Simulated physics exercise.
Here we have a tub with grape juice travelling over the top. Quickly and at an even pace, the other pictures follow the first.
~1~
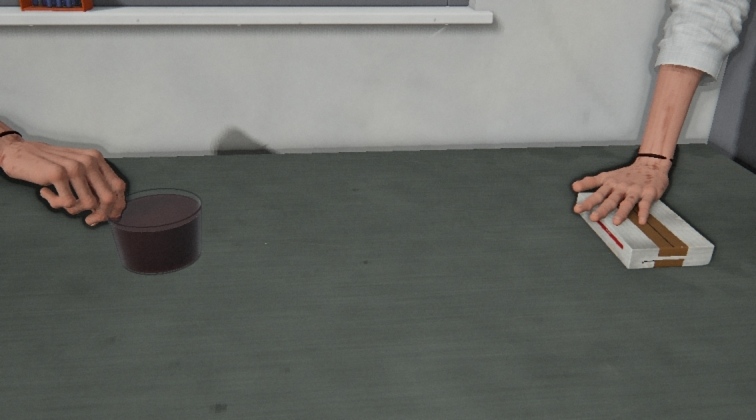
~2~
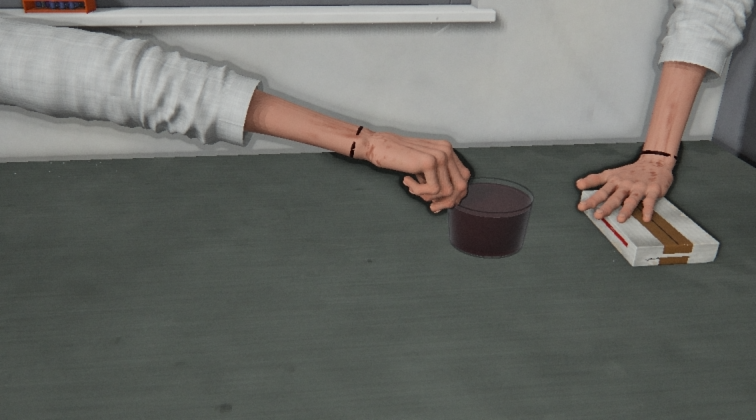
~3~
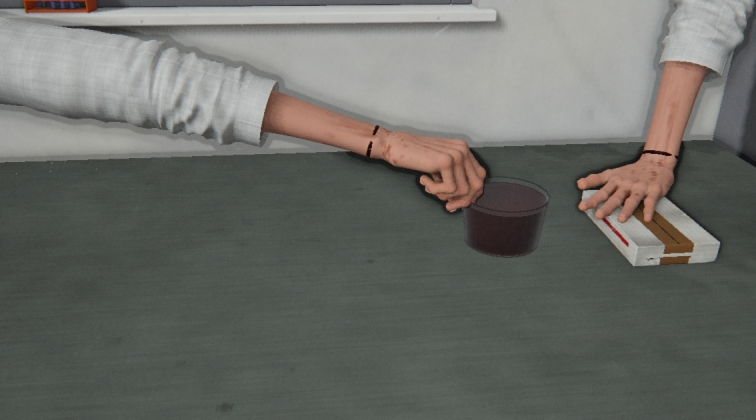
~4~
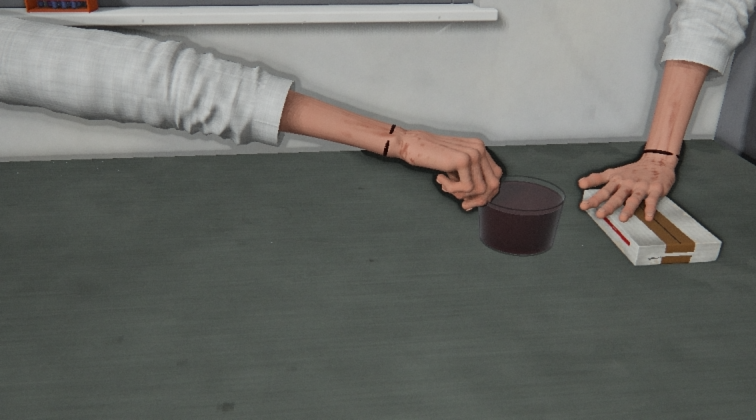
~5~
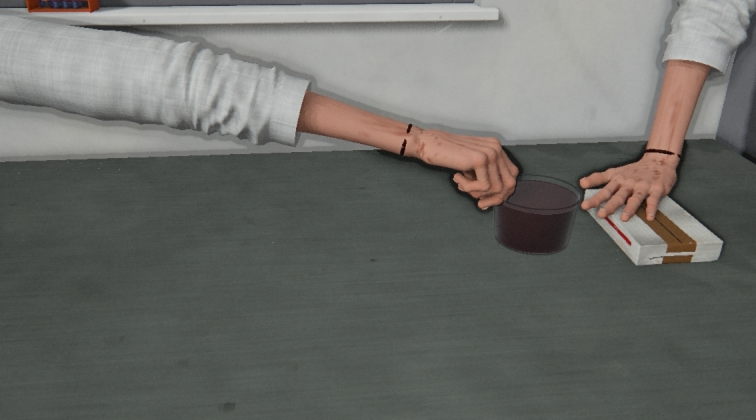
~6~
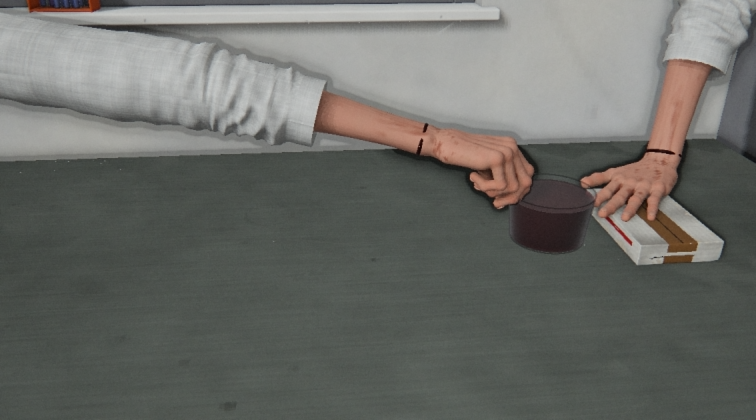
The clip shows a hand sliding a nearly full tub of dark liquid rightward across a dark tabletop, quickly and then in small, even steps, toward a white and brown box on which another hand rests.
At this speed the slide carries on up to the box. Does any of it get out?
I'd say there will be a mess to clean up.
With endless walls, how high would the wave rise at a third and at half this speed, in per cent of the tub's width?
About 5 % and 10 %.
Shortly, the tub meets the box.
Then, the grape juice surges up the wall; it has lost some.
At the finish, the tub stands at the box; it has lost some.
